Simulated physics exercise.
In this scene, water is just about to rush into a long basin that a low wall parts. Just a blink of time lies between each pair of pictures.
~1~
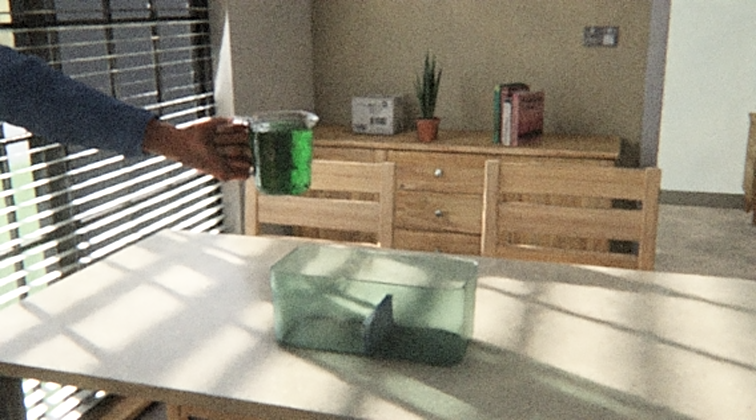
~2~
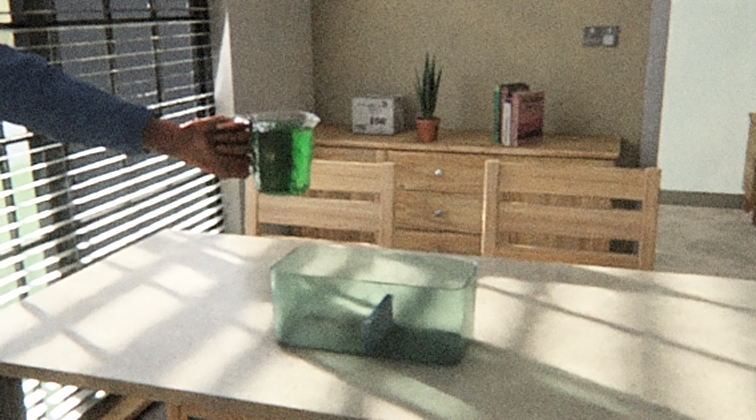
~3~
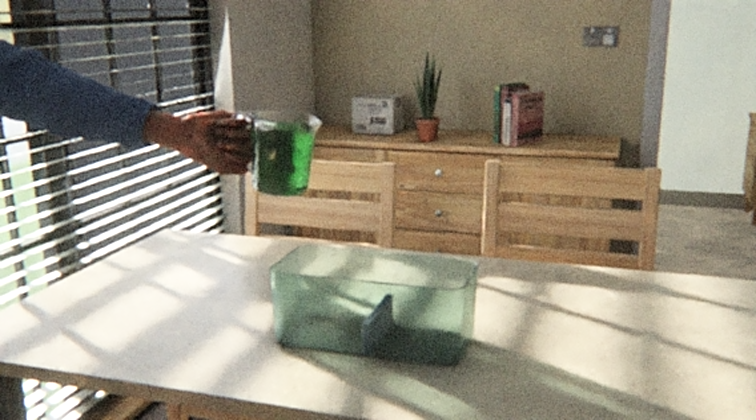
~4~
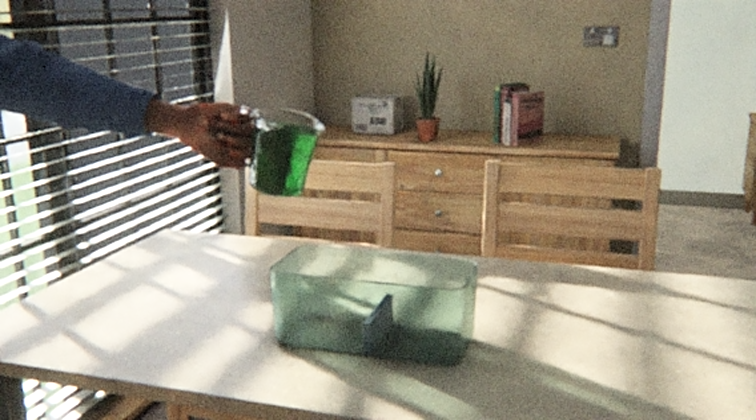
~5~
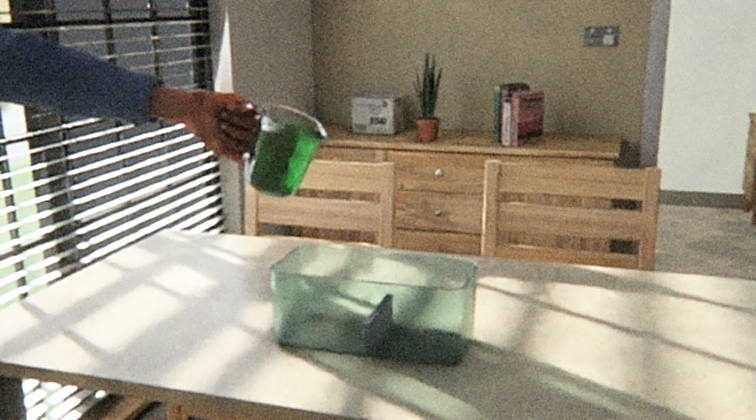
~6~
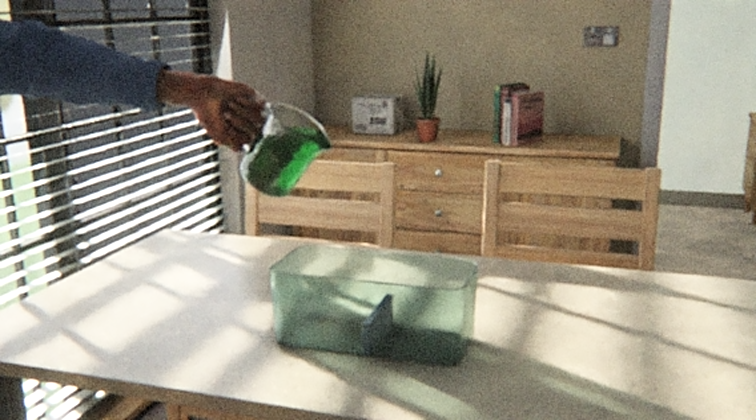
In the video, a hand holds a clear jug of green liquid above and to the left of a long, clear basin with a low divider on a table, then steadily tilts the jug to the right.
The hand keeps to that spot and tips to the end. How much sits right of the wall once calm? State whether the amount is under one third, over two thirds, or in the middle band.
The amount is under one third.
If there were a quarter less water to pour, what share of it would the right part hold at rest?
I'd say roughly 5 percent.
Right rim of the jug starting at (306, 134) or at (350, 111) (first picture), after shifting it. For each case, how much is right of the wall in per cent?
Near 5 per cent for the first start, near 90 per cent for the second.
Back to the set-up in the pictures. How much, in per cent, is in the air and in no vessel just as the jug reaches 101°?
About 35 per cent.
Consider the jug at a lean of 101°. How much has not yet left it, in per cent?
50 in a hundred.
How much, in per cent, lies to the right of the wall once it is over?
About 15 per cent.
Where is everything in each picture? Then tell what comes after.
Tilt 0°; pouring edge (318, 119); surface from (255, 126) to (311, 128); the long basin's rim runs from (284, 258) to (471, 276); the wall's top is at (379, 309), in the first picture.
Tilt 2°; pouring edge (318, 120); surface from (256, 126) to (312, 129), in the second picture.
Tilt 6°; pouring edge (321, 123); surface from (257, 125) to (313, 130), in the third picture.
Tilt 13°; pouring edge (325, 129); surface from (259, 126) to (317, 131), in the fourth picture.
Tilt 23°; pouring edge (328, 138); surface from (260, 134) to (324, 134), in the fifth picture.
Tilt 35°; pouring edge (331, 149); surface from (256, 142) to (325, 140); 1 per cent is over the edge, in the sixth picture.
A moment on, the jug is tipped right over and 51 per cent is still to pour, 9 is left of the wall and 8 right of it.
Next, the jug is tipped right over and 7 per cent is still to pour, 63 is left of the wall and 15 right of it.
Then the jug is tipped right over and 0 per cent is still to pour, 76 is left of the wall and 15 right of it.
Later the jug is tipped right over and 0 per cent is still to pour, 78 is left of the wall and 15 right of it.
In the end 78 per cent lies left of the wall, 15 right of it and 7 outside.
